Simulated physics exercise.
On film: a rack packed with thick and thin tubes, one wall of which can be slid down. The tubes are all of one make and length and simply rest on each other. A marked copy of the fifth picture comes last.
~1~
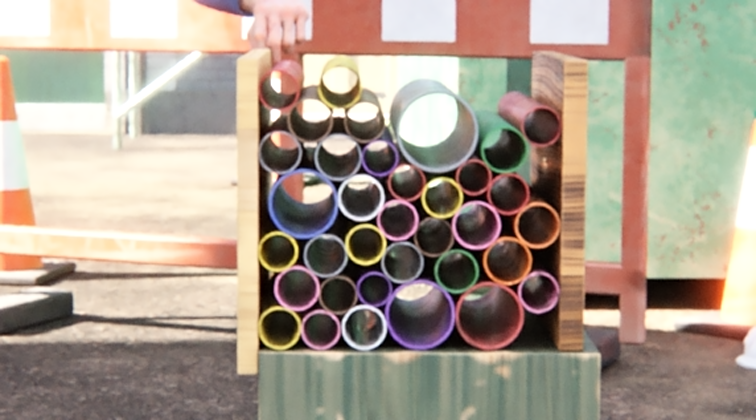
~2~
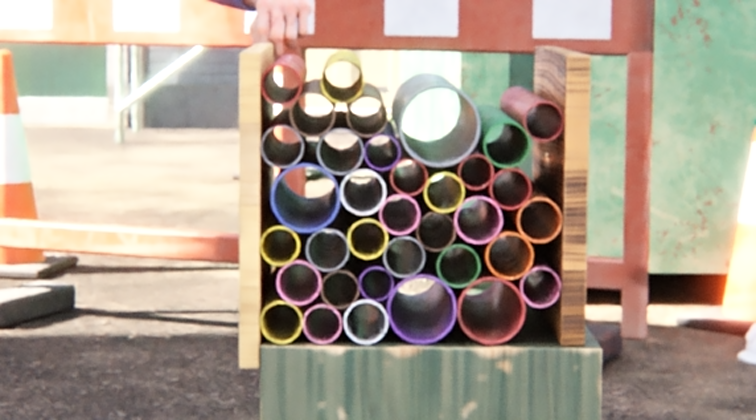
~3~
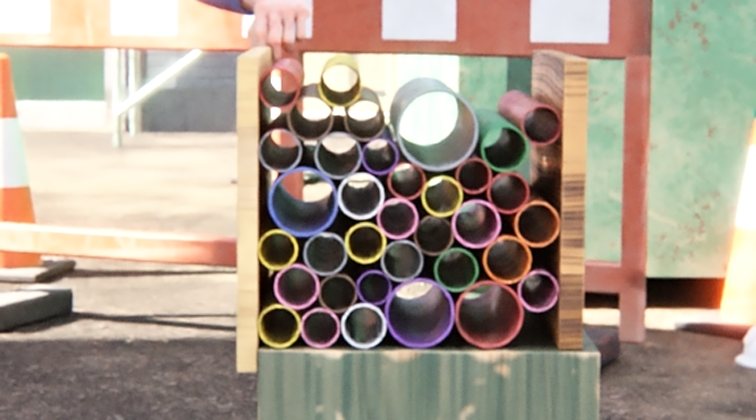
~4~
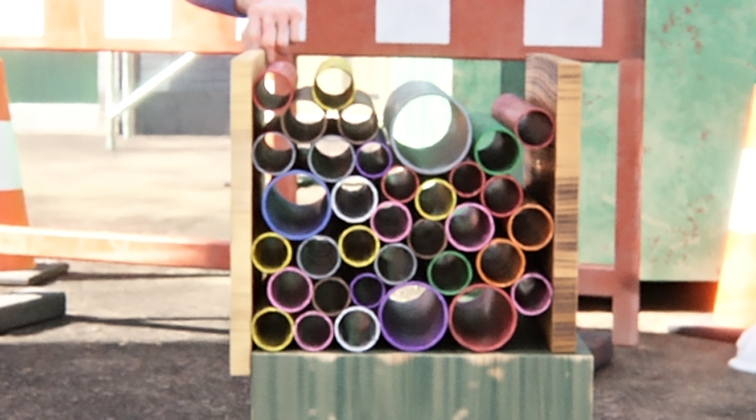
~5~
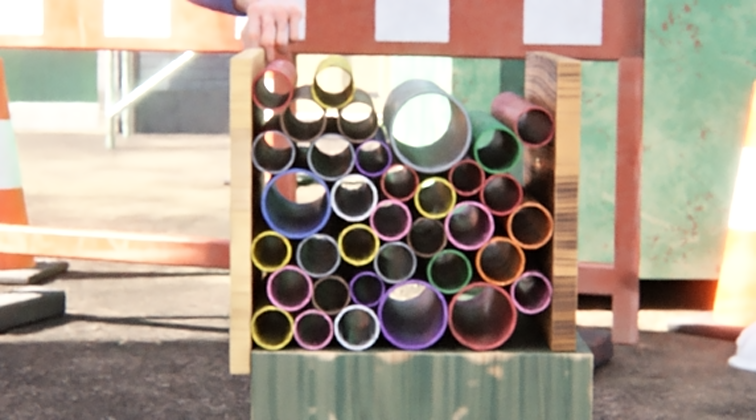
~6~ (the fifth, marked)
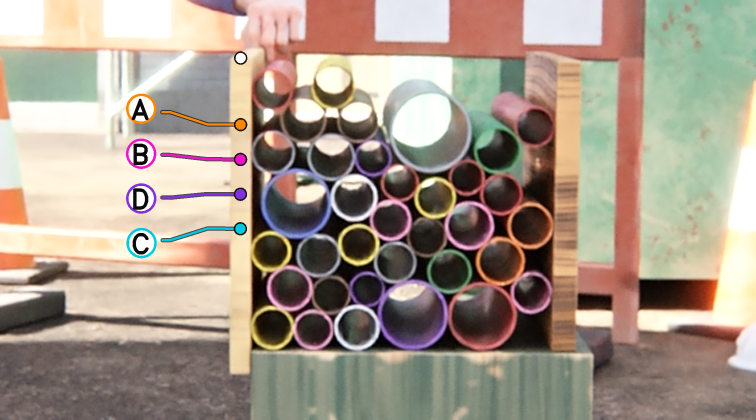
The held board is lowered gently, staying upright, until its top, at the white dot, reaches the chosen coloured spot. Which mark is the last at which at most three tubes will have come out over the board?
No lower than B.
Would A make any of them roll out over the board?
No, at A.
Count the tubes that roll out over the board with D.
With D, four.
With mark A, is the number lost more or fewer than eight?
Fewer than eight.
On the marked copy, A at (240, 125); B at (240, 160); C at (240, 229); D at (240, 194); the white dot at (241, 58).
Taking B. A third of the way, top of the board (252, 110).
Two thirds of the way, top of the board (251, 159).
When it is over, top of the board (251, 159), one out over the board.
As for the rest, A none out over the board; C four out over the board; D four out over the board.
